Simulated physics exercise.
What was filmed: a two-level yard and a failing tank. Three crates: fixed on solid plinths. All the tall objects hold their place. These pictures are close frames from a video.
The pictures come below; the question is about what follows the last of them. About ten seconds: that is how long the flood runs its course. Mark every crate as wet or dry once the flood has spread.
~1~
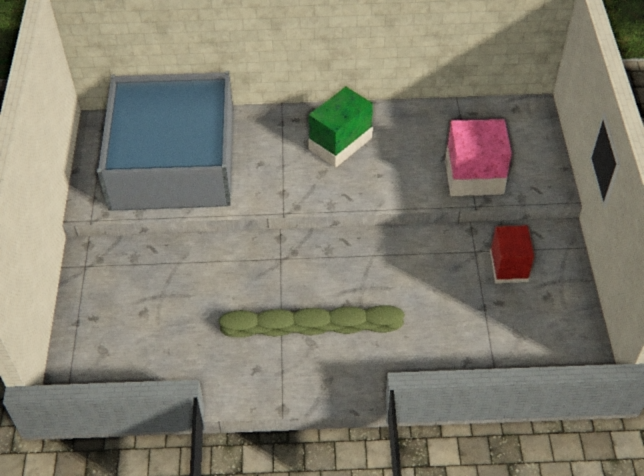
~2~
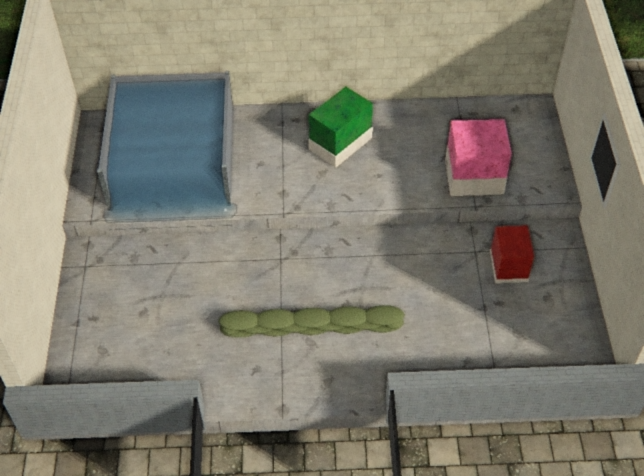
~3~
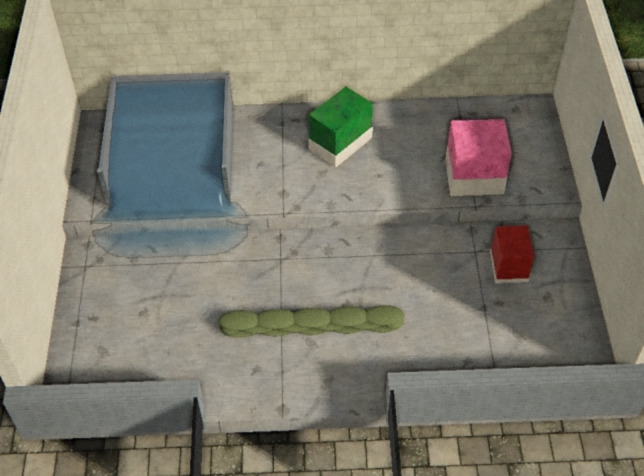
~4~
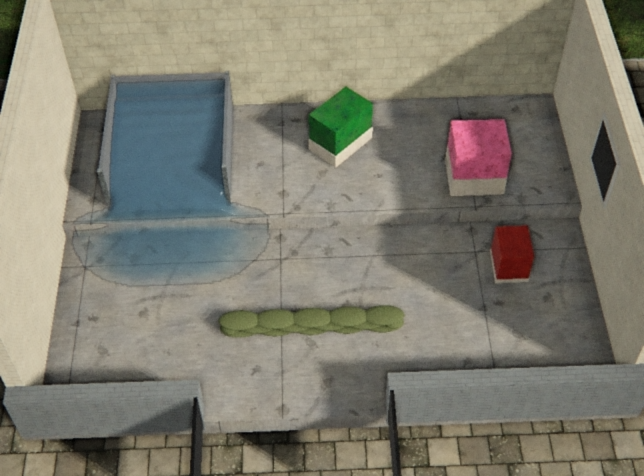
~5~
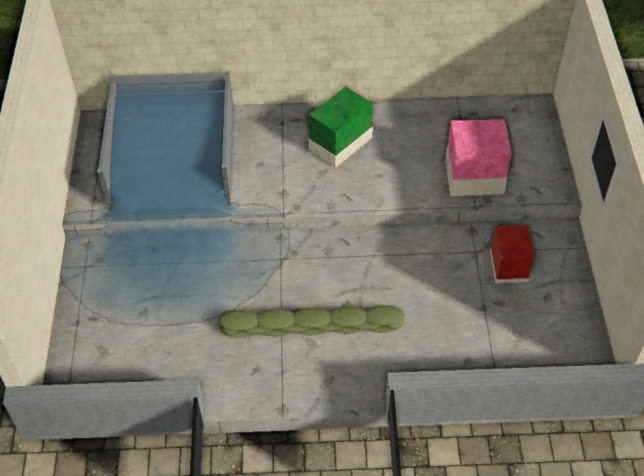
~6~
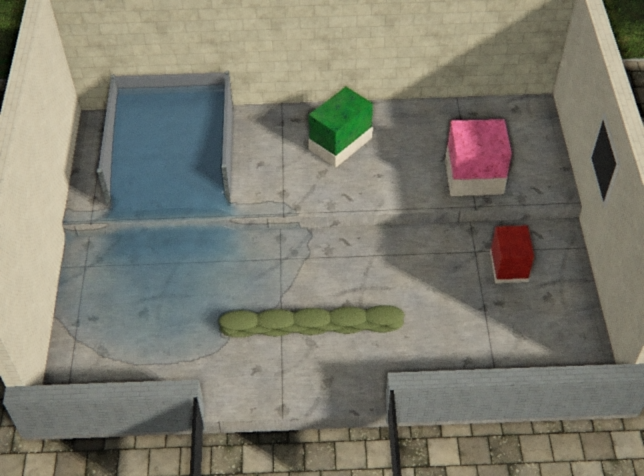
Pink crate: Dry, red crate: Wet, green crate: Dry.
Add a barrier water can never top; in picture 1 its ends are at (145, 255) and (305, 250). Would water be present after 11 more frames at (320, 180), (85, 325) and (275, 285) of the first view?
Taking the three spots in order: Soaked, soaked, spared.
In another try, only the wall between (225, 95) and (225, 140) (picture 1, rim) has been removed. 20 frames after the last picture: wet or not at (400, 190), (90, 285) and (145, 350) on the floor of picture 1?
Those three places would be soaking, still unsoaked and still unsoaked, in that order.
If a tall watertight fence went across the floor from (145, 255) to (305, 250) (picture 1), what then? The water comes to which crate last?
It's the pink-painted one.
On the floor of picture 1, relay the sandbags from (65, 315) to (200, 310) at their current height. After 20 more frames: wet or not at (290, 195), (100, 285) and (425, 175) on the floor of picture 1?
My reading, in sequence: Untouched, drenched, untouched.
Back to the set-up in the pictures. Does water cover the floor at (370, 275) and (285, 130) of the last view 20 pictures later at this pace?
In turn: Covered, clear.
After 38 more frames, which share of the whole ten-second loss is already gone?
Something close to 80 percent by that point.
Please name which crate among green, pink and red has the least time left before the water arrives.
That would be the red-painted one.
A moment on, water covers 30 % of the floor; the pink crate not reached, the red crate not reached, the green crate not reached.
Next, water covers 35 % of the floor; the pink crate not reached, the red crate not reached, the green crate not reached.
Then, water covers 50 % of the floor; the pink crate not reached, the red crate water round its plinth, the green crate not reached.
Later, water covers 65 % of the floor; the pink crate not reached, the red crate water round its plinth, the green crate not reached.
In the end, water covers 65 % of the floor; the pink crate stayed above the water, the red crate was topped, the green crate stayed above the water.
